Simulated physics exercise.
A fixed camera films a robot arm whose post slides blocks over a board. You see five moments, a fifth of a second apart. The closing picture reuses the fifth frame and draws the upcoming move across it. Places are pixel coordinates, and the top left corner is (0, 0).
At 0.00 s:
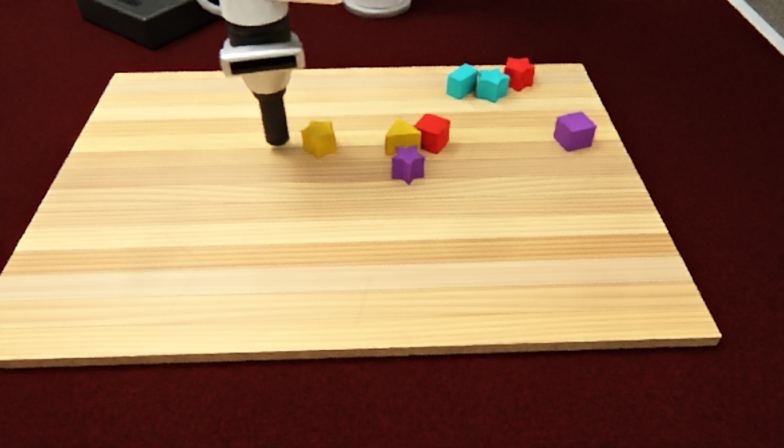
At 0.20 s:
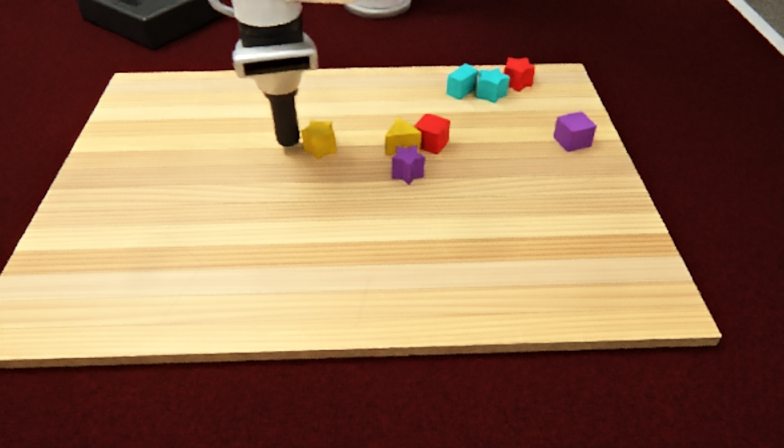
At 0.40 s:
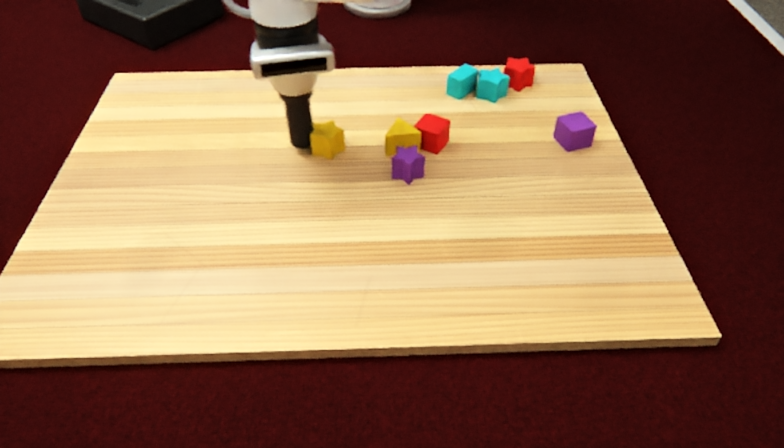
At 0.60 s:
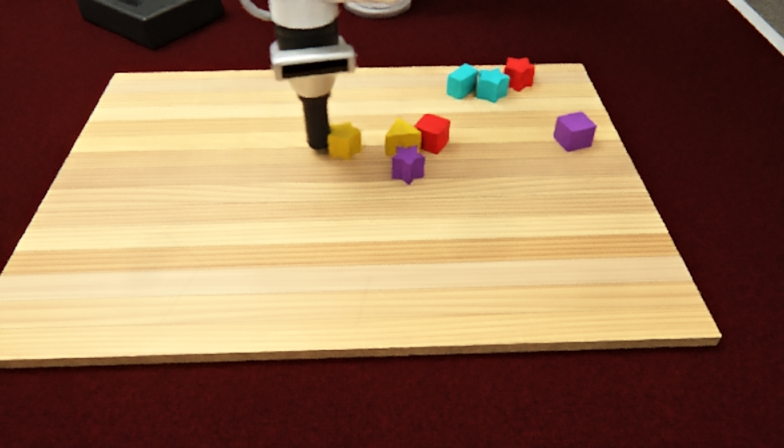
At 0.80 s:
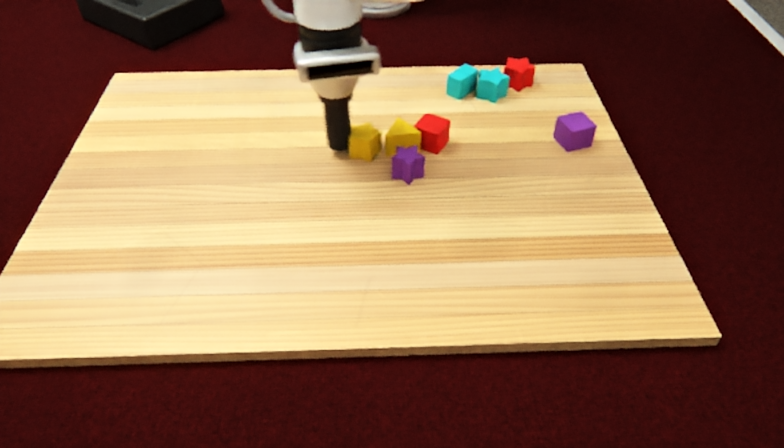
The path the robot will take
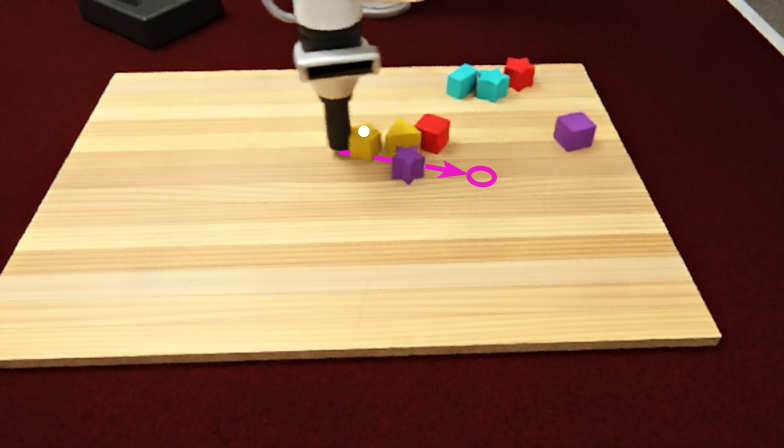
In this clip, a robotic arm's dark post moves right across a wooden board to a yellow star and pushes it right toward a yellow triangular block, while the purple, red and teal blocks stay still.
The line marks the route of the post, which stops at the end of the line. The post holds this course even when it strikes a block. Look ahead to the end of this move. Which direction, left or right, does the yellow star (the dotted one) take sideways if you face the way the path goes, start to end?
Measured against the direction from start to end, the yellow star shifts toward the left-hand side.
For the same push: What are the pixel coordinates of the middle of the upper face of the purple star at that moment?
My prediction: (429, 164).
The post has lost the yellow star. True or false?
True
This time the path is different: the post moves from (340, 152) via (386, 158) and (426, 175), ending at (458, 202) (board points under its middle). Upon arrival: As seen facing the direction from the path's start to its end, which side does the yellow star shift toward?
The shift is leftward.
The line goes from (340, 152) to (482, 176); the dot is on the yellow star.
What follows on the original path. One third of the way, post at (386, 152); yellow star at (412, 140); yellow triangular block at (435, 132), turned 55° anticlockwise; purple star at (420, 161), turned 35° clockwise; red square block at (448, 117), turned 30° anticlockwise.
Two thirds of the way, post at (435, 161); yellow star at (459, 142), turned 20° anticlockwise; yellow triangular block at (473, 129), turned 80° anticlockwise; purple star at (428, 164), turned 85° clockwise; red square block at (448, 117), turned 35° anticlockwise.
At the end, post at (482, 169); yellow star at (491, 141), turned 65° anticlockwise; yellow triangular block at (483, 125), turned 115° anticlockwise; purple star at (429, 164), turned 95° clockwise; red square block at (448, 117), turned 35° anticlockwise.
